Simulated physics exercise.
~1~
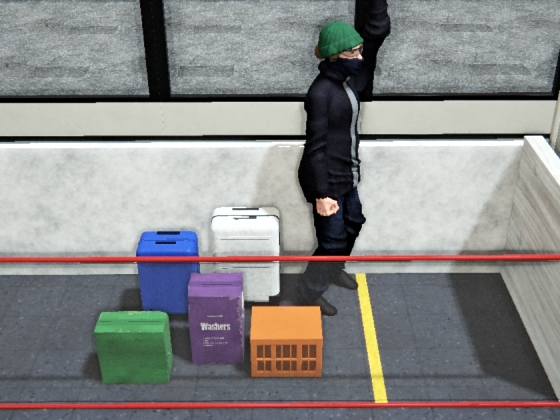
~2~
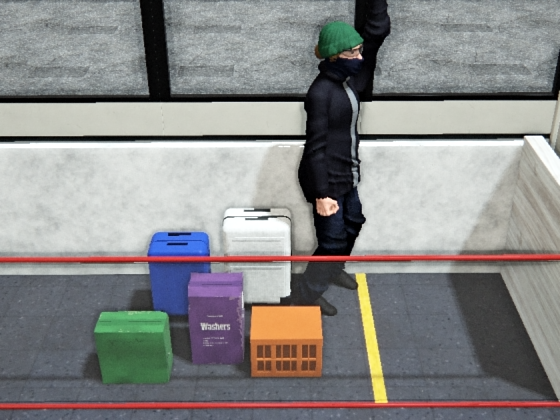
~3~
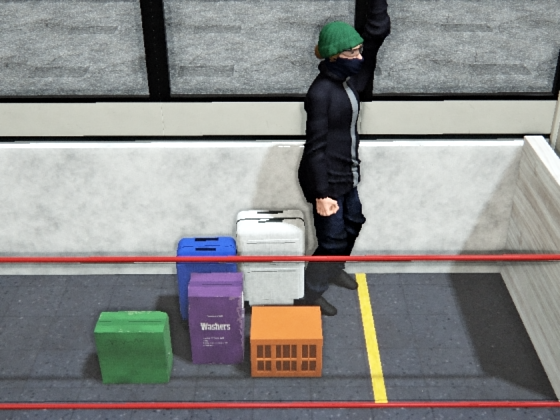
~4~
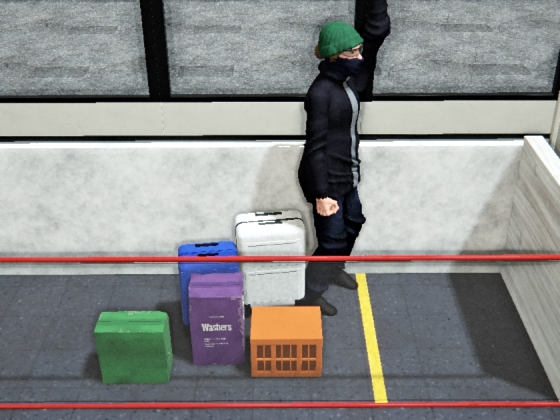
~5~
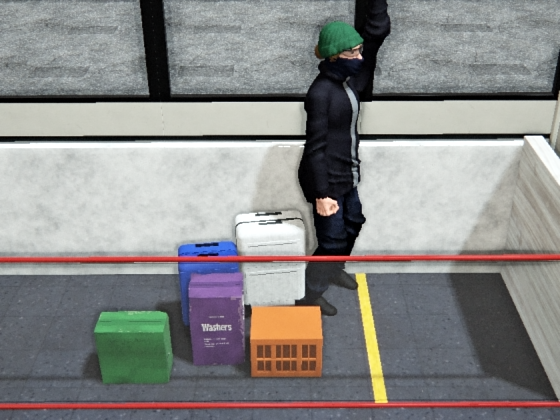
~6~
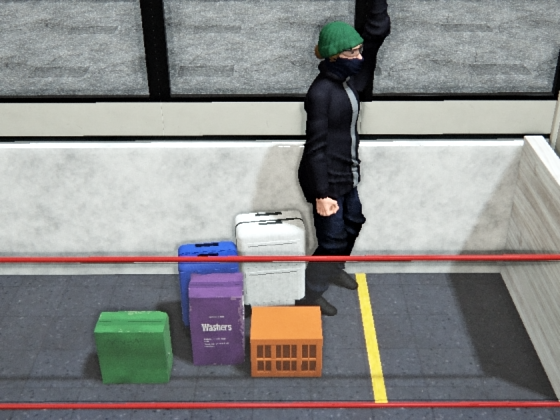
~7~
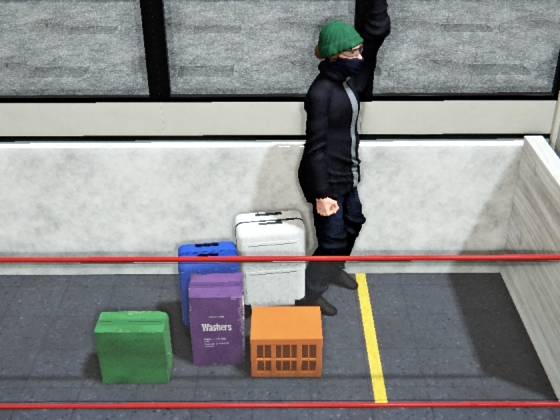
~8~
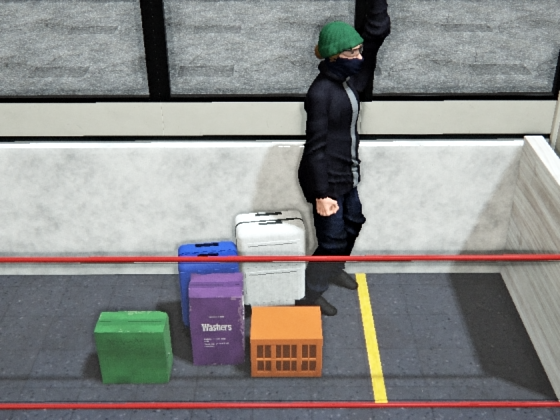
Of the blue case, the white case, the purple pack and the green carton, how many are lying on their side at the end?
None of them are. All four are still upright when the clip ends.
